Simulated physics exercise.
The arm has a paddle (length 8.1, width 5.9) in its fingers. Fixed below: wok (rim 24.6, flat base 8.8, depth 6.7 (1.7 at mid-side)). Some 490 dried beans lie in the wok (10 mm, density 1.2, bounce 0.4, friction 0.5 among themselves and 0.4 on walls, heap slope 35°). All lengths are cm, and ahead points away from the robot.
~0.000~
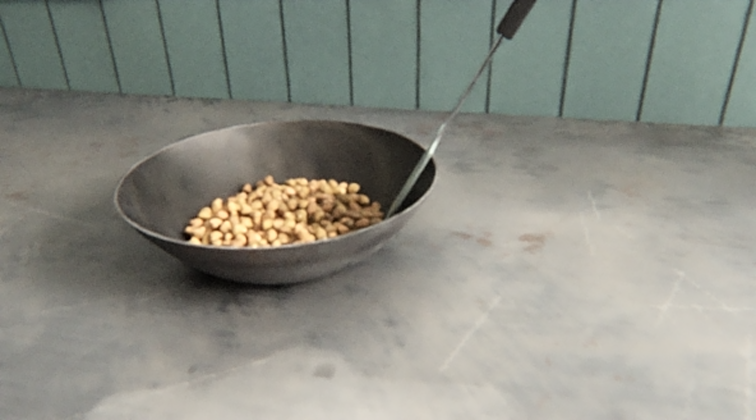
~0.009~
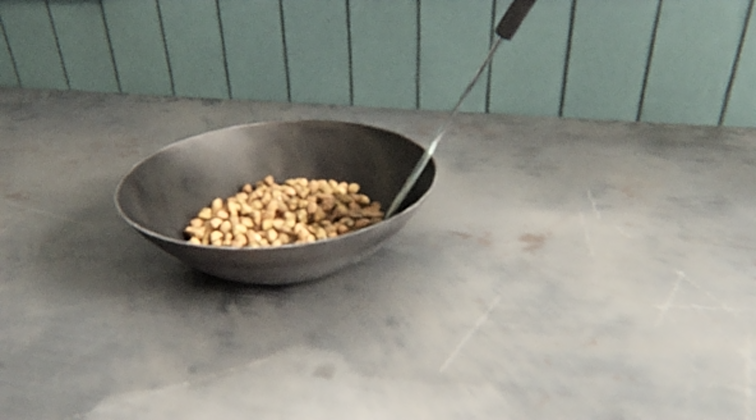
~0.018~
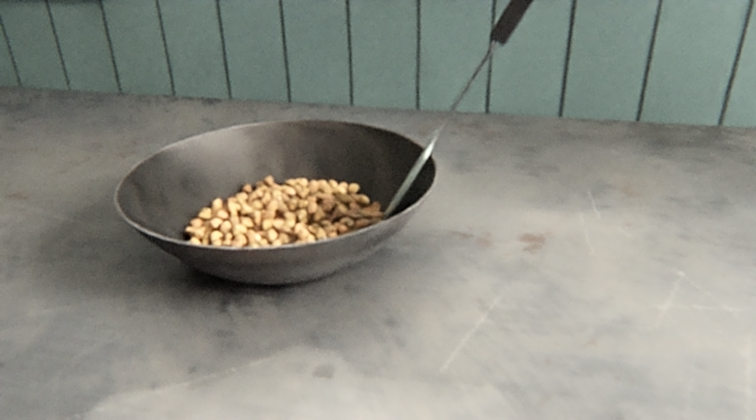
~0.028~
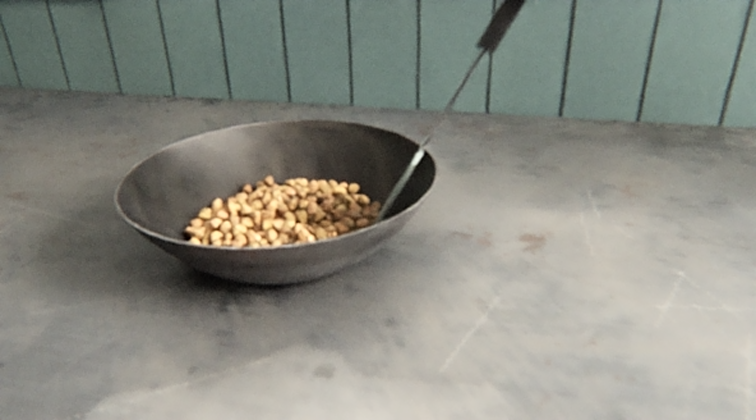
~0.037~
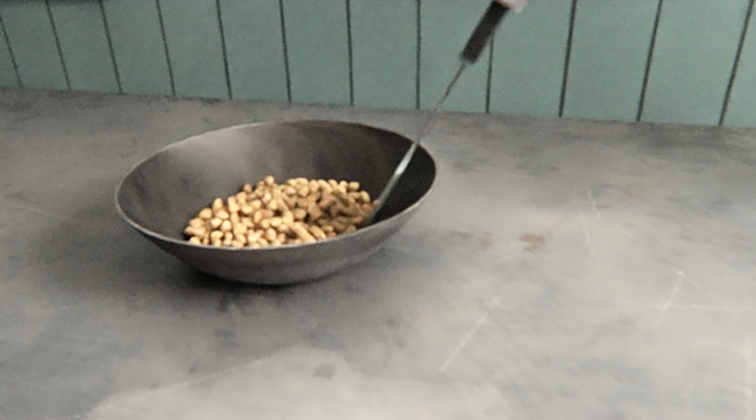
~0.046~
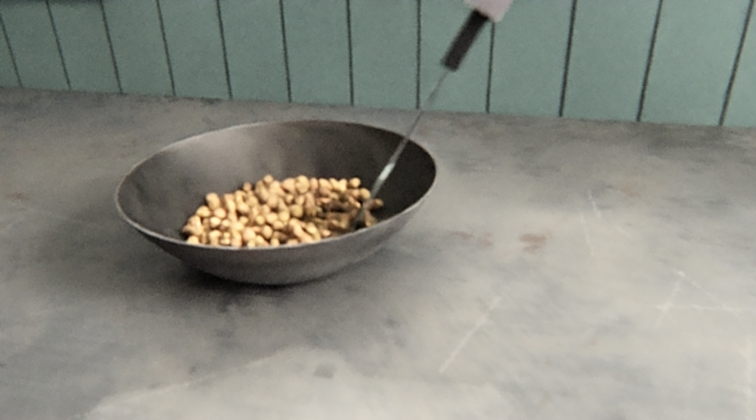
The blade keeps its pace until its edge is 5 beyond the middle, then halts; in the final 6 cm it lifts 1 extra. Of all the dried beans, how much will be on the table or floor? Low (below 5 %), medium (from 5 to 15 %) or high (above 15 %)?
Share on the table or floor: Medium (from 5 to 15 %).
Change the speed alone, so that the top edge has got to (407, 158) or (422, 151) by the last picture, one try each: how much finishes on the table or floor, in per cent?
Some 5 and 0 per cent.
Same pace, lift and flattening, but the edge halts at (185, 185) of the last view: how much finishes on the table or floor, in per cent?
Some 45 per cent.
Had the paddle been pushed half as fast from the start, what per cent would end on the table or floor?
It would be near 0 per cent.
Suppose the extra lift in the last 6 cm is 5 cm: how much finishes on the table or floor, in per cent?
Some 10 per cent.
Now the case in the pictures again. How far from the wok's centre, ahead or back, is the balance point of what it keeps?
Some 4.5 cm ahead.
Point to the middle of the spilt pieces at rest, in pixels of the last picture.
Near (99, 218).
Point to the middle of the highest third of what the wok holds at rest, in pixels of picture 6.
At about (195, 190).
By 0.07 s, sloping 61°, highest piece 6 above the table; 487 in the wok.
By 0.09 s, sloping 61°, highest piece 9 above the table; 487 in the wok.
By 0.30 s, sloping 61°, highest piece 17 above the table; 443 in the wok, 20 on the table or floor, 24 on the blade or in flight.
By 1.35 s, sloping 61°, highest piece 6 above the table; 443 in the wok, 44 on the table or floor.
Final count, 443 in the wok, 44 on the table or floor. That is 9 % on the table or floor.
